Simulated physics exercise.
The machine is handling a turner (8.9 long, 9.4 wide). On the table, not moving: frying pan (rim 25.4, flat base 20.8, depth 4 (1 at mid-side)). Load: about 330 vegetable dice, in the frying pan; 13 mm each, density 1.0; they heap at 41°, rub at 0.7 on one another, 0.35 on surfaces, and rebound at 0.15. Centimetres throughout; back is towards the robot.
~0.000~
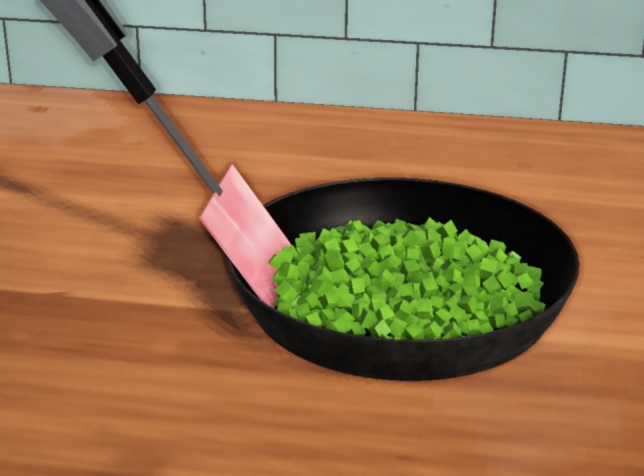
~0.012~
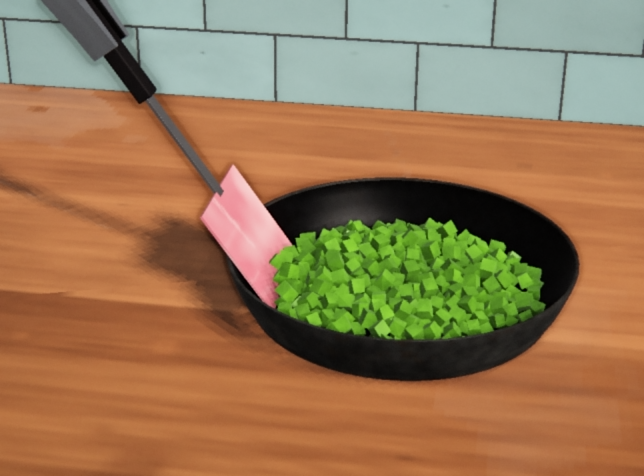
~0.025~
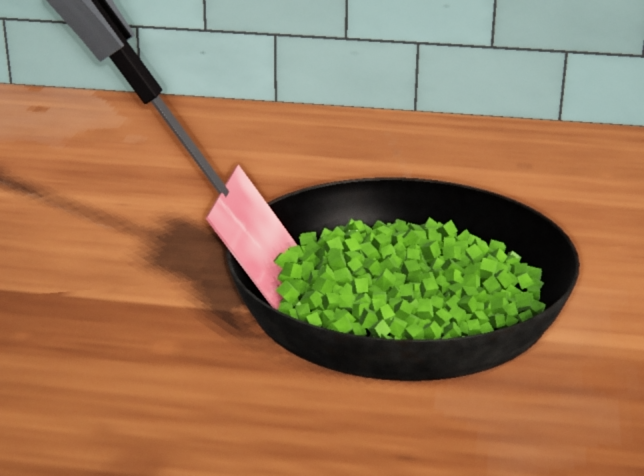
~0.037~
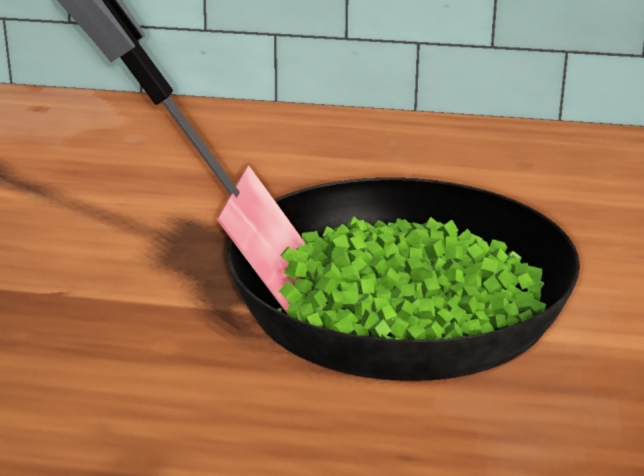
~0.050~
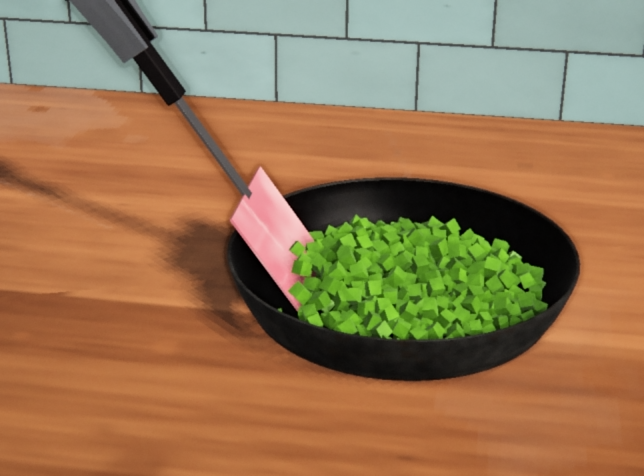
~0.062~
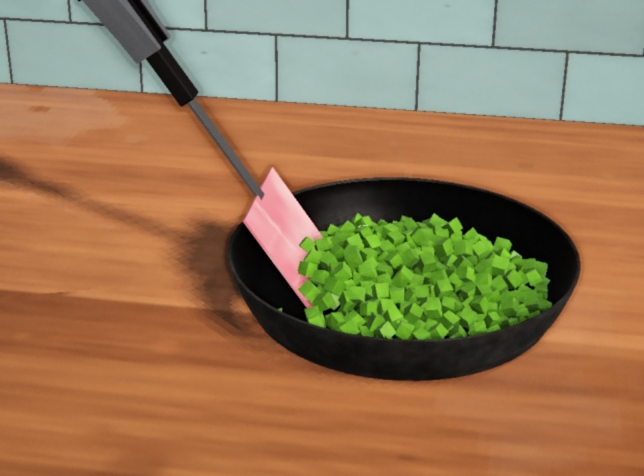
Pink-bladed turner held by a robotic arm sliding slightly right inside a black frying pan, nudging a heap of green cubes.
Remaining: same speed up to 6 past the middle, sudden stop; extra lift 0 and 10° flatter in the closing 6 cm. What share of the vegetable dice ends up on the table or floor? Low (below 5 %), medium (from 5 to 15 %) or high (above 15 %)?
Answer: Low; below 5 % of the vegetable dice finish on the table or floor.
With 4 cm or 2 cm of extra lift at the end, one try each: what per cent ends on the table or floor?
About 10 and 5 per cent.
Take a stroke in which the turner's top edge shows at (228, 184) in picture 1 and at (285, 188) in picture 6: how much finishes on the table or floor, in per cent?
About 10 per cent.
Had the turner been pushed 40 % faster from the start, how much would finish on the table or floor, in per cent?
It would be near 0 per cent.
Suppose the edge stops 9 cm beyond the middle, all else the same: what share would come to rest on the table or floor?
It would be near 10 per cent.
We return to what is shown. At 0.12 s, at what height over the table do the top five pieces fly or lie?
About 4 cm.
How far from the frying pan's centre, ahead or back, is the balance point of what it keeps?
Some 5.0 cm ahead.
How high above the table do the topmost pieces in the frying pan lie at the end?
Some 5.5 cm.
After 0.12 s, sloping 55°, highest piece 5 above the table; 332 in the frying pan.
After 0.17 s, sloping 51°, highest piece 6 above the table; 332 in the frying pan.
After 0.40 s, sloping 45°, highest piece 5 above the table; 331 in the frying pan, 1 on the table or floor.
After 1.45 s, sloping 45°, highest piece 5 above the table; 331 in the frying pan, 1 on the table or floor.
In the end, 331 in the frying pan, 1 on the table or floor. That is 0 % on the table or floor.
